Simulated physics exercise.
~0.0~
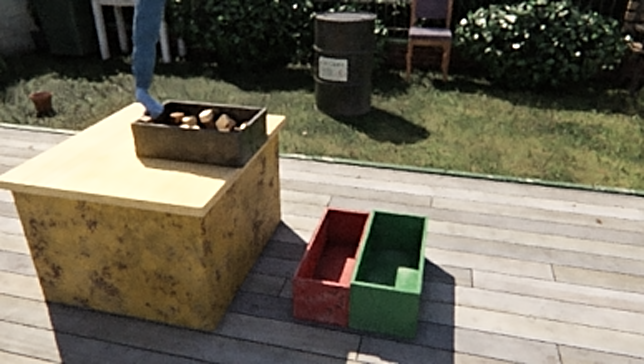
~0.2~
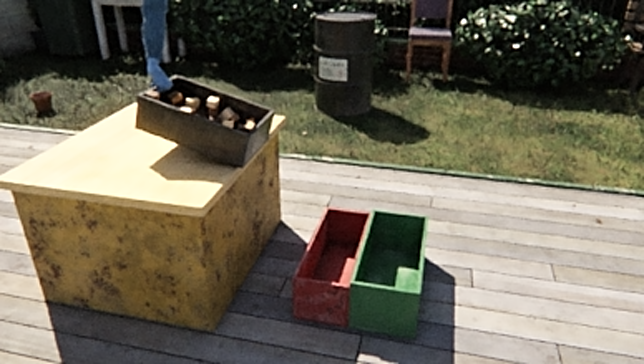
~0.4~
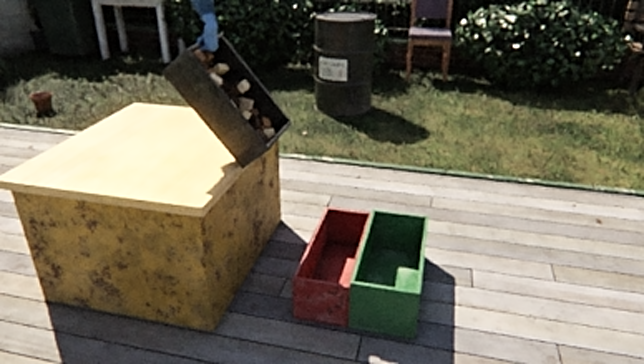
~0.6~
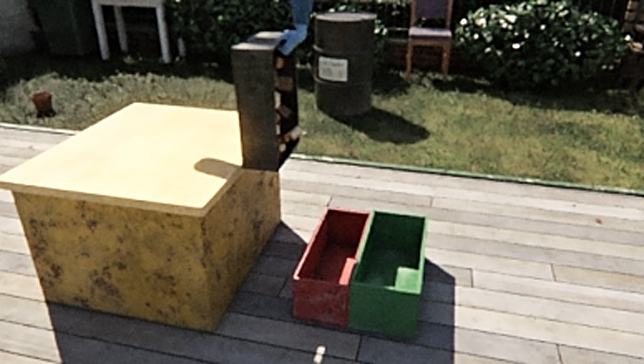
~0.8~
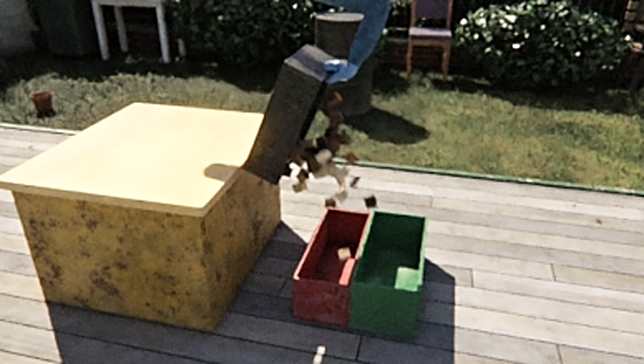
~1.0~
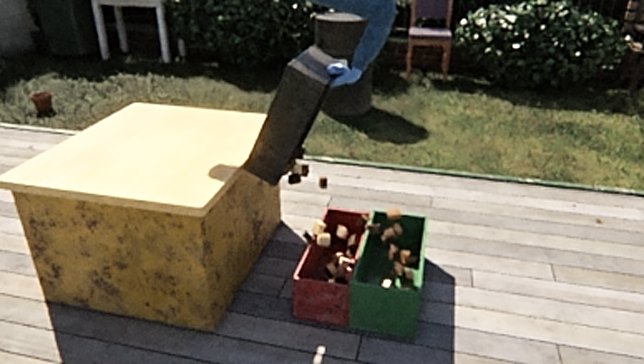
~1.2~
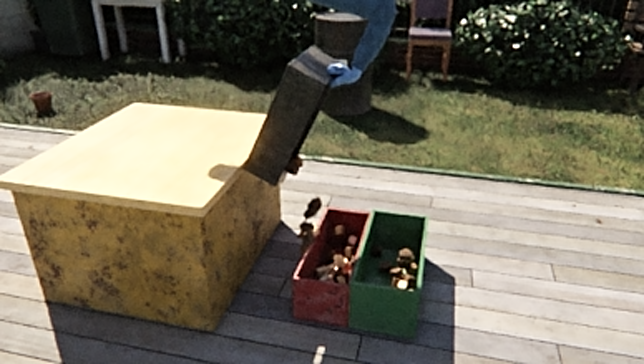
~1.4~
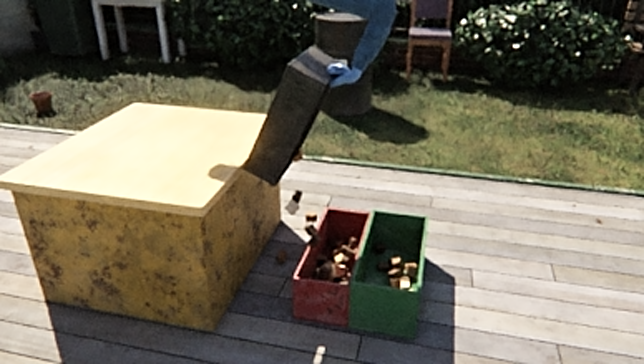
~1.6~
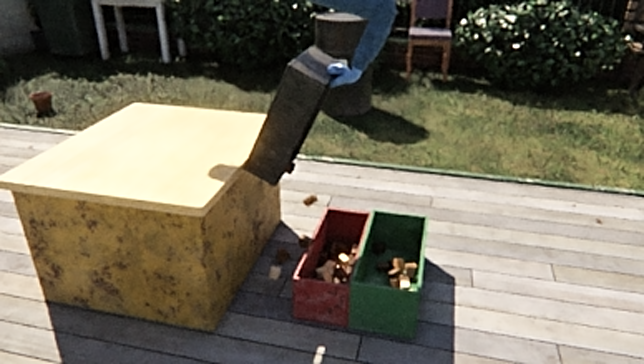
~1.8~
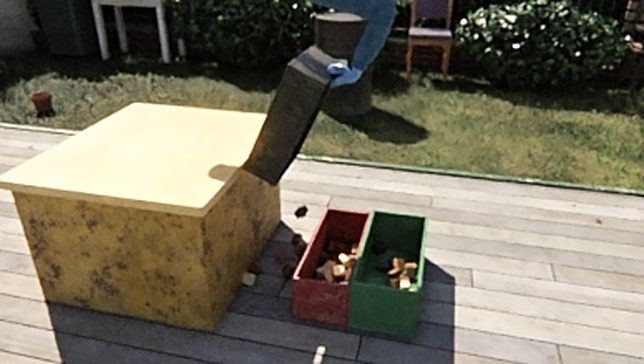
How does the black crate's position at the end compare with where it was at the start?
At the start it rests flat on top of the yellow bench, towards the back. By the end it is farther to the right and slightly higher in view, steeply upturned at the bench's right edge.
